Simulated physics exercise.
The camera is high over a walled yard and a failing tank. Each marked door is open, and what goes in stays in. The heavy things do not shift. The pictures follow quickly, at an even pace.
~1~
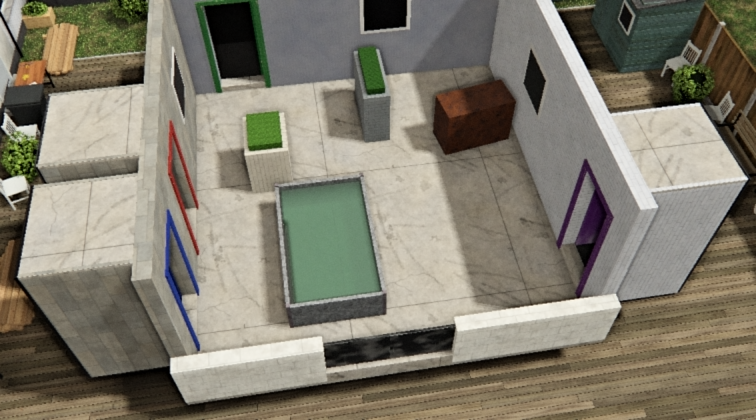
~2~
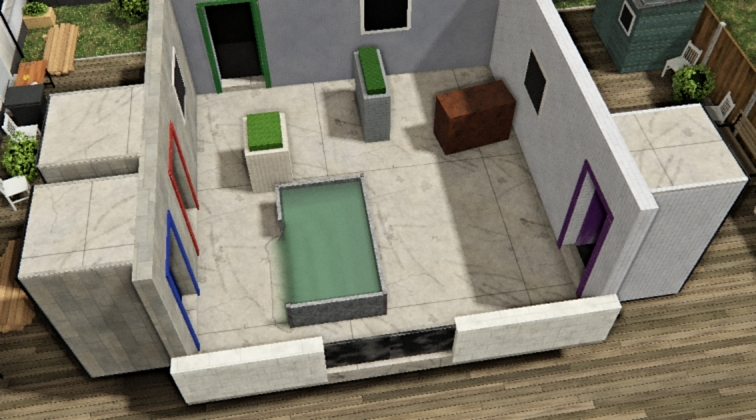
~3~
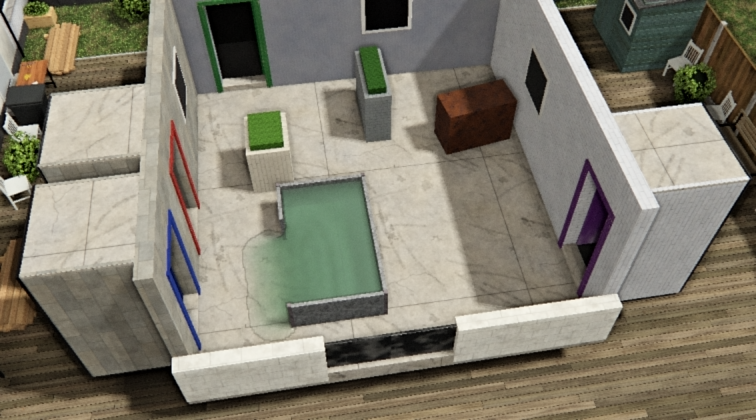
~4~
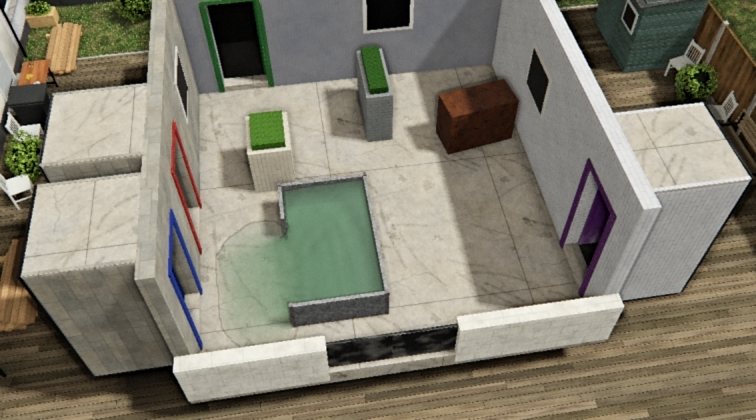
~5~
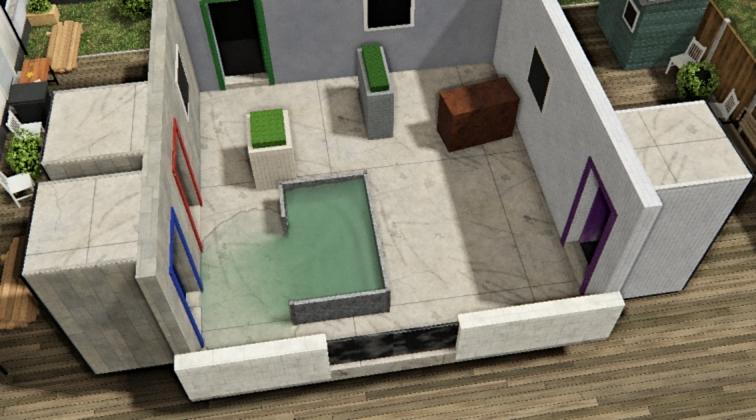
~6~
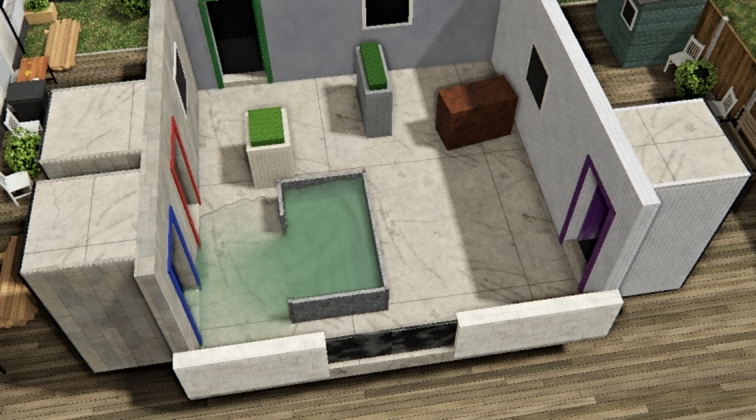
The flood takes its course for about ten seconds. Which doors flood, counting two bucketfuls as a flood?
In the end: The green door stays under that; the purple door stays under that; the red door takes more than that; the blue door takes more than that.
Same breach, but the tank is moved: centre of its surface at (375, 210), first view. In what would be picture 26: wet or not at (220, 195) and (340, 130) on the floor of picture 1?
As listed: Under water, clear.
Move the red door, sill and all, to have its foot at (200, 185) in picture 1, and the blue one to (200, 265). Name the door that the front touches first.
The one in blue.
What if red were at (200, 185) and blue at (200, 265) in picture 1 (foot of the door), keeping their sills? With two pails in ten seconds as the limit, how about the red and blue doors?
My reading: The red door holds, the blue door lets more in.
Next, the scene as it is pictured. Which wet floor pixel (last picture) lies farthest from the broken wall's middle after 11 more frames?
At about (199, 129).
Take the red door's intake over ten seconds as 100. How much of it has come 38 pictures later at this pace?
About 100 per cent.
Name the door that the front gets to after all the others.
That is the door marked purple.
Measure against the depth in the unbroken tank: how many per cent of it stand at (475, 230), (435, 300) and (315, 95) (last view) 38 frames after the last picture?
Roughly 0, 4 and 6 per cent, in turn.
A moment on, water covers 15 % of the floor; the green door not reached, the purple door not reached, the red door under two buckets in, the blue door far over two buckets in.
Next, water covers 20 % of the floor; the green door not reached, the purple door not reached, the red door over two buckets in, the blue door far over two buckets in.
Then, water covers 35 % of the floor; the green door wet at the sill, nothing in, the purple door not reached, the red door over two buckets in, the blue door far over two buckets in.
Later, water covers 55 % of the floor; the green door wet at the sill, nothing in, the purple door wet at the sill, nothing in, the red door over two buckets in, the blue door far over two buckets in.
In the end, water covers 85 % of the floor; the green door wet at the sill, nothing in, the purple door wet at the sill, nothing in, the red door over two buckets in, the blue door far over two buckets in.
